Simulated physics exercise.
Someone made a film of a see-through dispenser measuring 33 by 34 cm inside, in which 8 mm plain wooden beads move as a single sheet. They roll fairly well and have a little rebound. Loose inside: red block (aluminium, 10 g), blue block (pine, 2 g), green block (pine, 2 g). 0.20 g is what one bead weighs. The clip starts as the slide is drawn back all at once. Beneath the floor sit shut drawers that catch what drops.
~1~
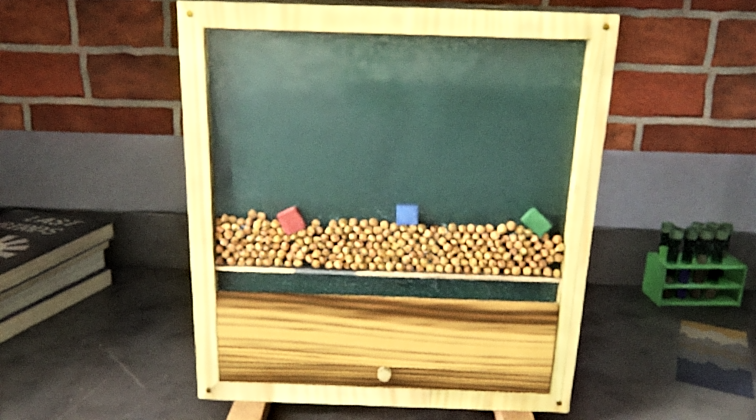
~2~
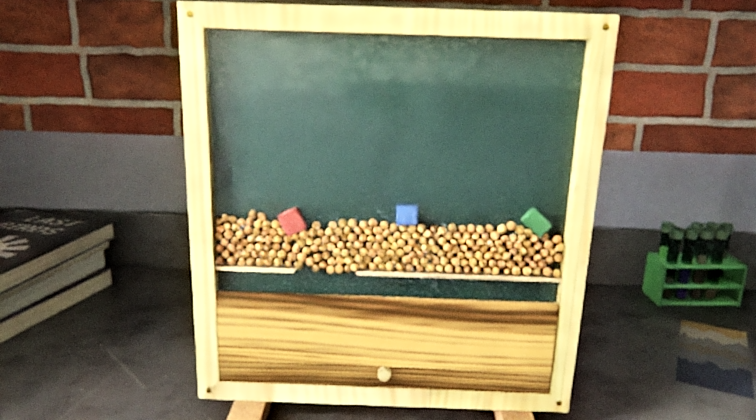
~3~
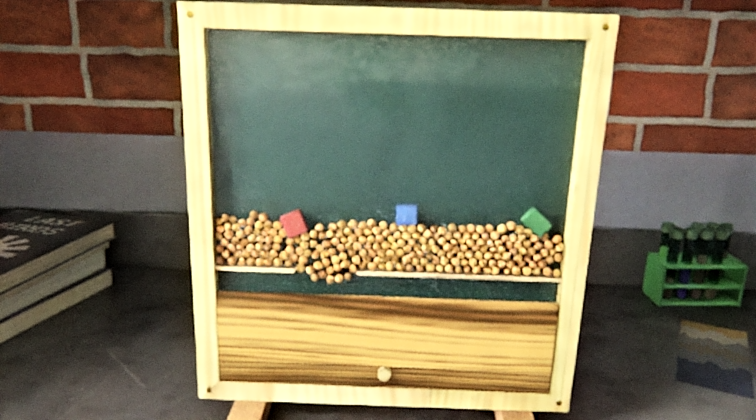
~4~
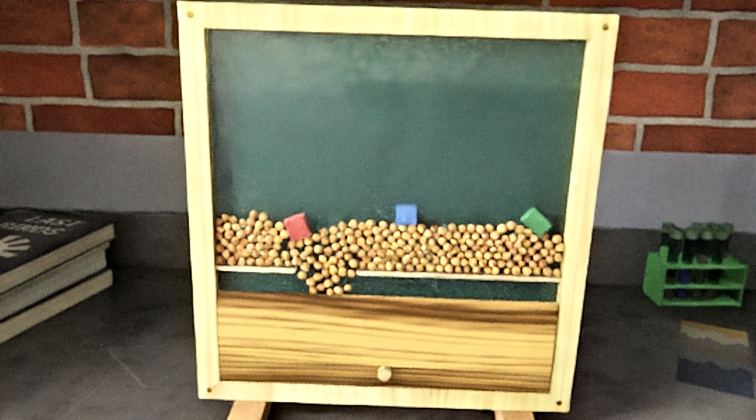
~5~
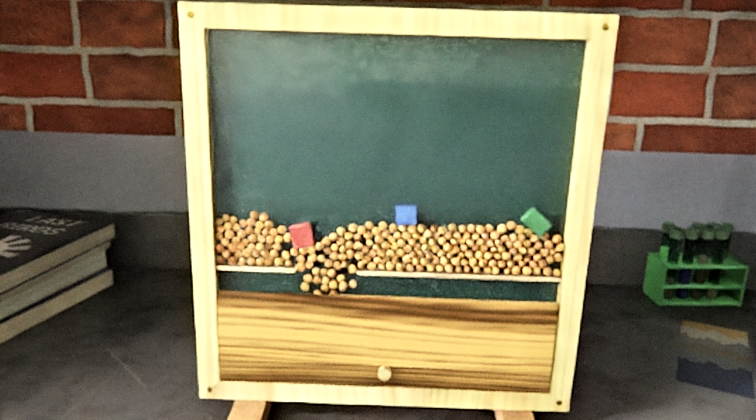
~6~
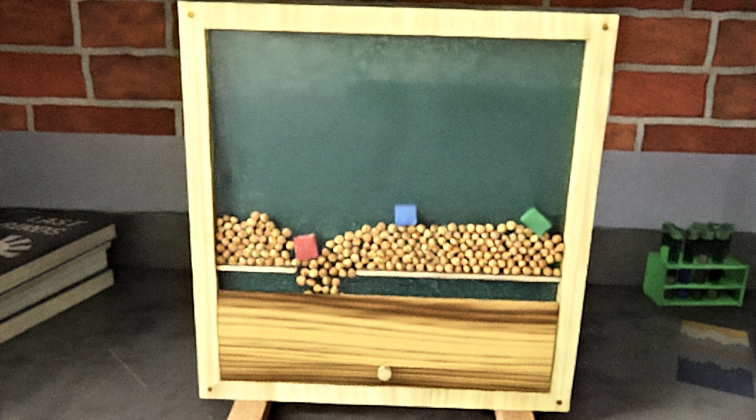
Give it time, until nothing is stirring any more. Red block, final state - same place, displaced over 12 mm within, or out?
Out.
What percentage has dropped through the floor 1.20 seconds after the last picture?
Roughly 40 percent by then.
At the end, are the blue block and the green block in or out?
Blue block gone, green block still there.
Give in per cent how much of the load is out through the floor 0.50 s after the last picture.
Around 35 per cent.
Then, 0.15 s after the last picture, 25 % are out; red block below the floor; blue block moved 0.5 cm tilted 7°; green block moved 0.0 cm tilted 40°.
Then, 0.50 s after the last picture, 35 % are out; red block below the floor; blue block below the floor; green block moved 0.0 cm tilted 40°.
Then, 1.20 s after the last picture, 40 % are out; red block below the floor; blue block below the floor; green block moved 0.0 cm tilted 40°.
All still 1.4 s after it, 40 % are out; red block below the floor; blue block below the floor; green block moved 0.0 cm tilted 40°.
